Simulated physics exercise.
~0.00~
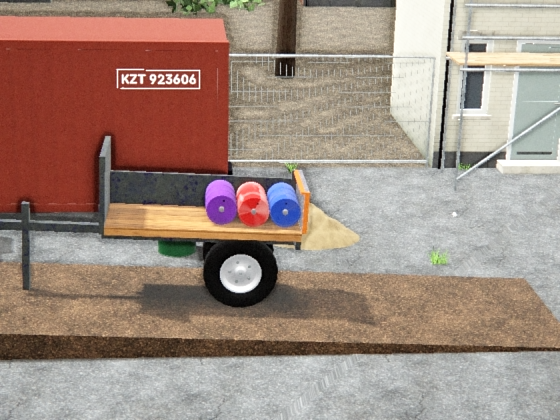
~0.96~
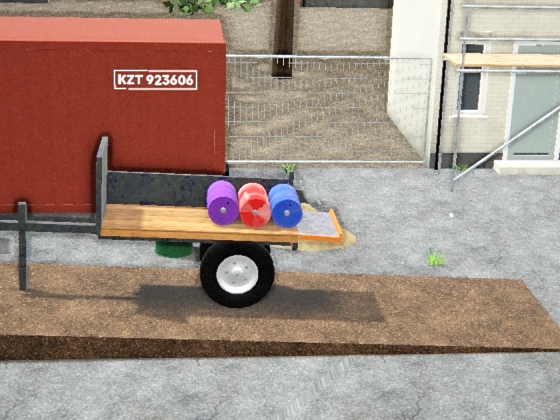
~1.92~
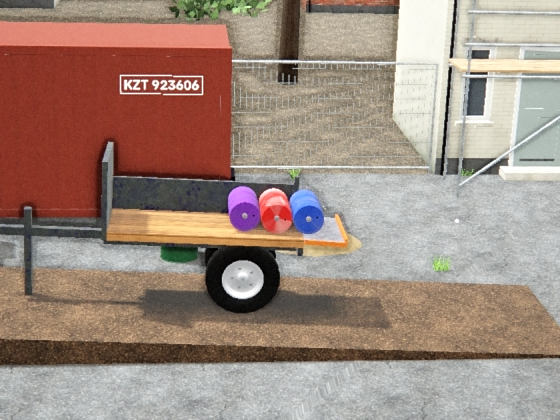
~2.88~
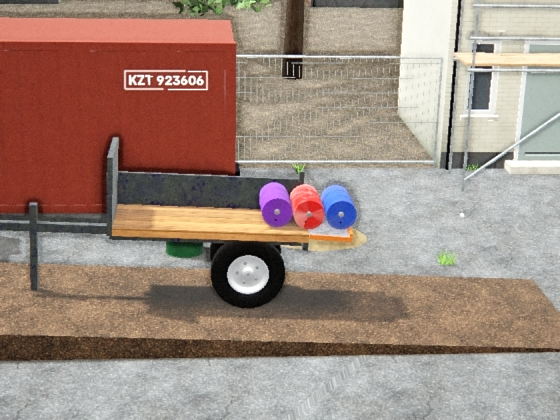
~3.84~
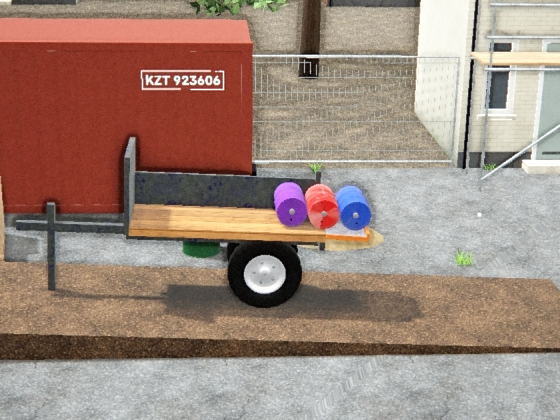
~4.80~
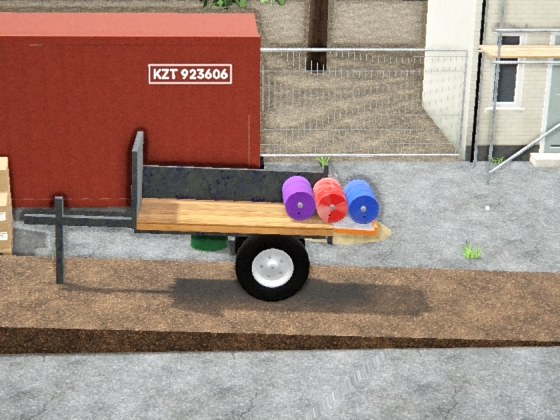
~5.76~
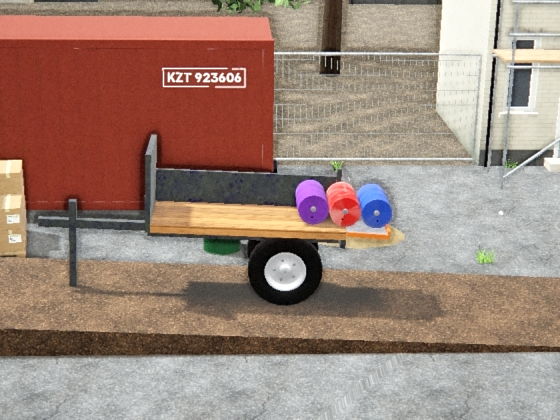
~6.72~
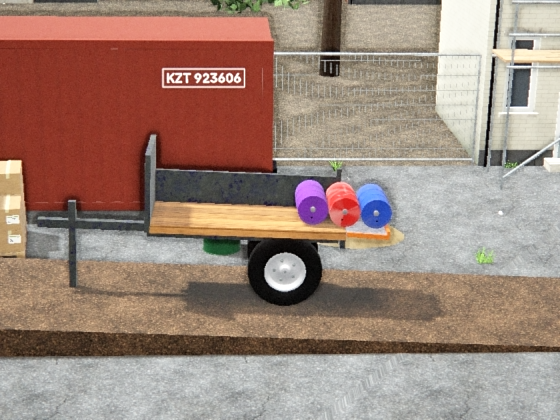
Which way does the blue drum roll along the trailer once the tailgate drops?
The blue drum rolls to the right, towards the lowered tailgate.
